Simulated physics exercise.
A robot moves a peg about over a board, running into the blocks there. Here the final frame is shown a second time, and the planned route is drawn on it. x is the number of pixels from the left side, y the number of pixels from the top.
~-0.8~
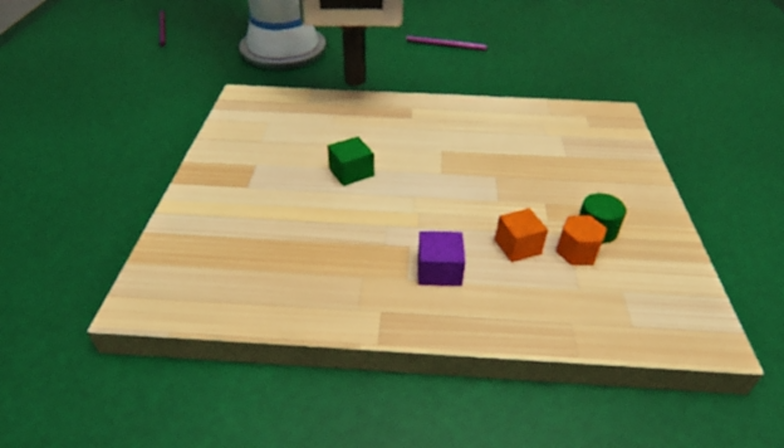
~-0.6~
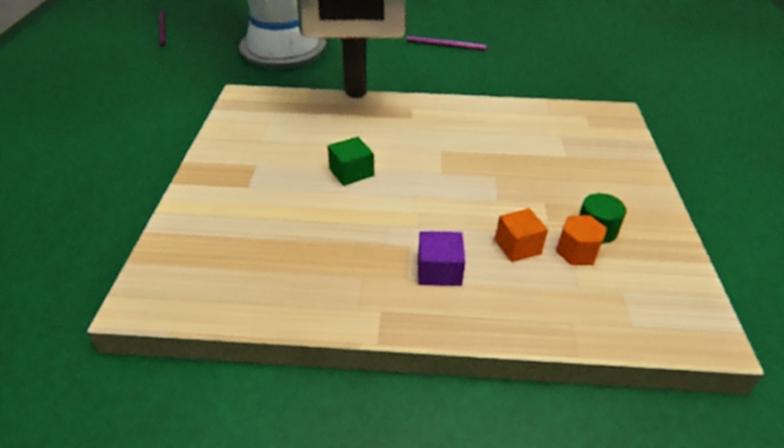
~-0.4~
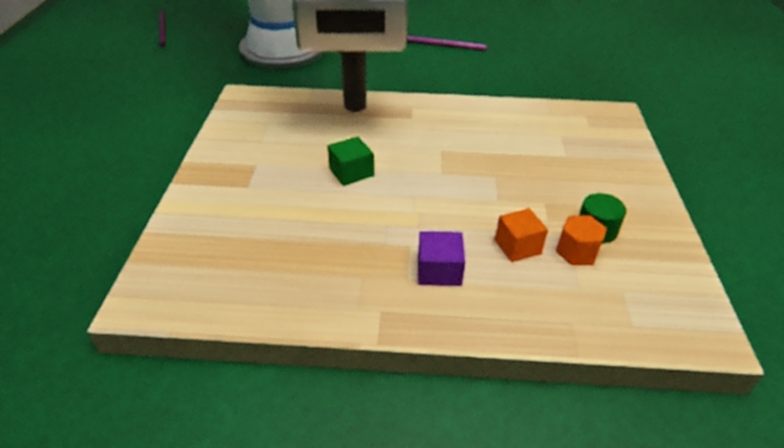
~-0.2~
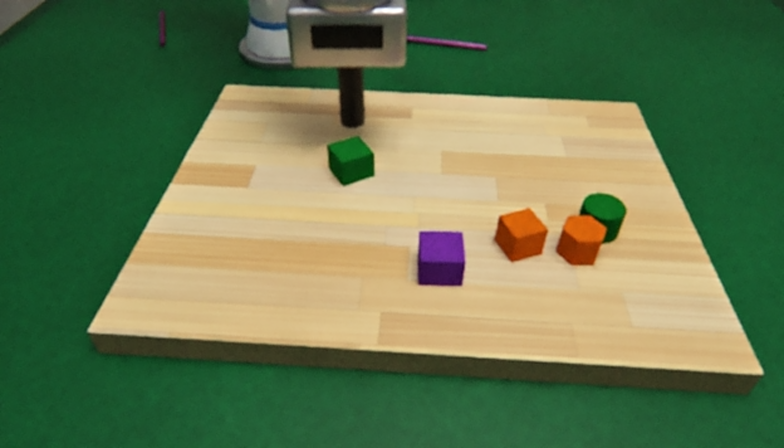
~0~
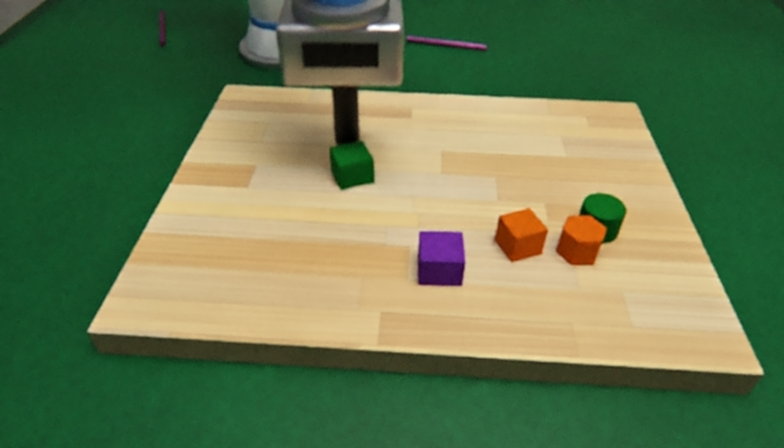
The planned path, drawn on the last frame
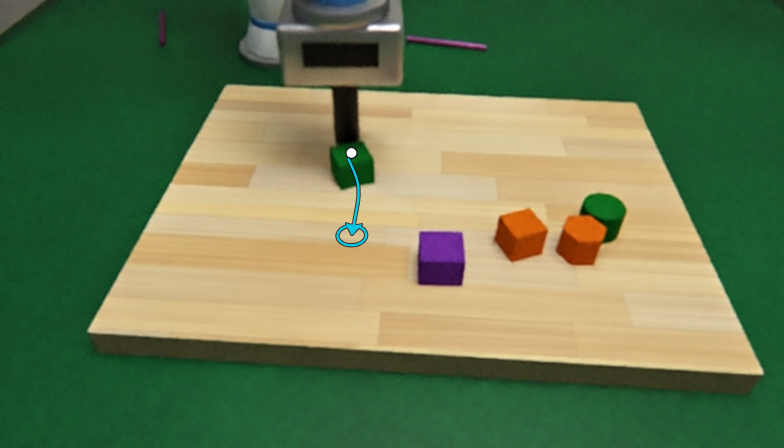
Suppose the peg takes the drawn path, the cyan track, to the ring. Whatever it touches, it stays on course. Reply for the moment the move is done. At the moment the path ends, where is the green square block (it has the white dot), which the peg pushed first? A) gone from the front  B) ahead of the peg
B - ahead of the peg.
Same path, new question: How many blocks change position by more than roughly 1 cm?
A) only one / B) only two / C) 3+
Answer: A.
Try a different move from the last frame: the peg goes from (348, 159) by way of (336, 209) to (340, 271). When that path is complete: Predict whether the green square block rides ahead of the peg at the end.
It slides aside on the way.
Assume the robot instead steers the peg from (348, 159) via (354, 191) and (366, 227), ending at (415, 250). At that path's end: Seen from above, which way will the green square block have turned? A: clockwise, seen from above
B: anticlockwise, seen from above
A: Clockwise, seen from above.
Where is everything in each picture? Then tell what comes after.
Lower end of the peg (355, 82), tops of blocks, green square block (350, 148), purple square block (442, 245), in the first frame.
Peg (356, 93), blocks as before, in the second frame.
Peg (355, 107), blocks as before, in the third frame.
Peg (353, 123), blocks as before, in the fourth frame.
Peg (348, 142), green square block (351, 153), purple square block (442, 245), in the fifth frame.
The drawn path runs from (348, 159) via (359, 194), ending at (352, 235); the dot is on the green square block.
What follows on the original path. One third of the way, peg (357, 164); green square block (355, 177), turned 20° clockwise.
Two thirds of the way, peg (356, 190); green square block (353, 205), turned 25° clockwise.
At the end, peg (351, 218); green square block (348, 236), turned 20° clockwise; purple square block not moved.
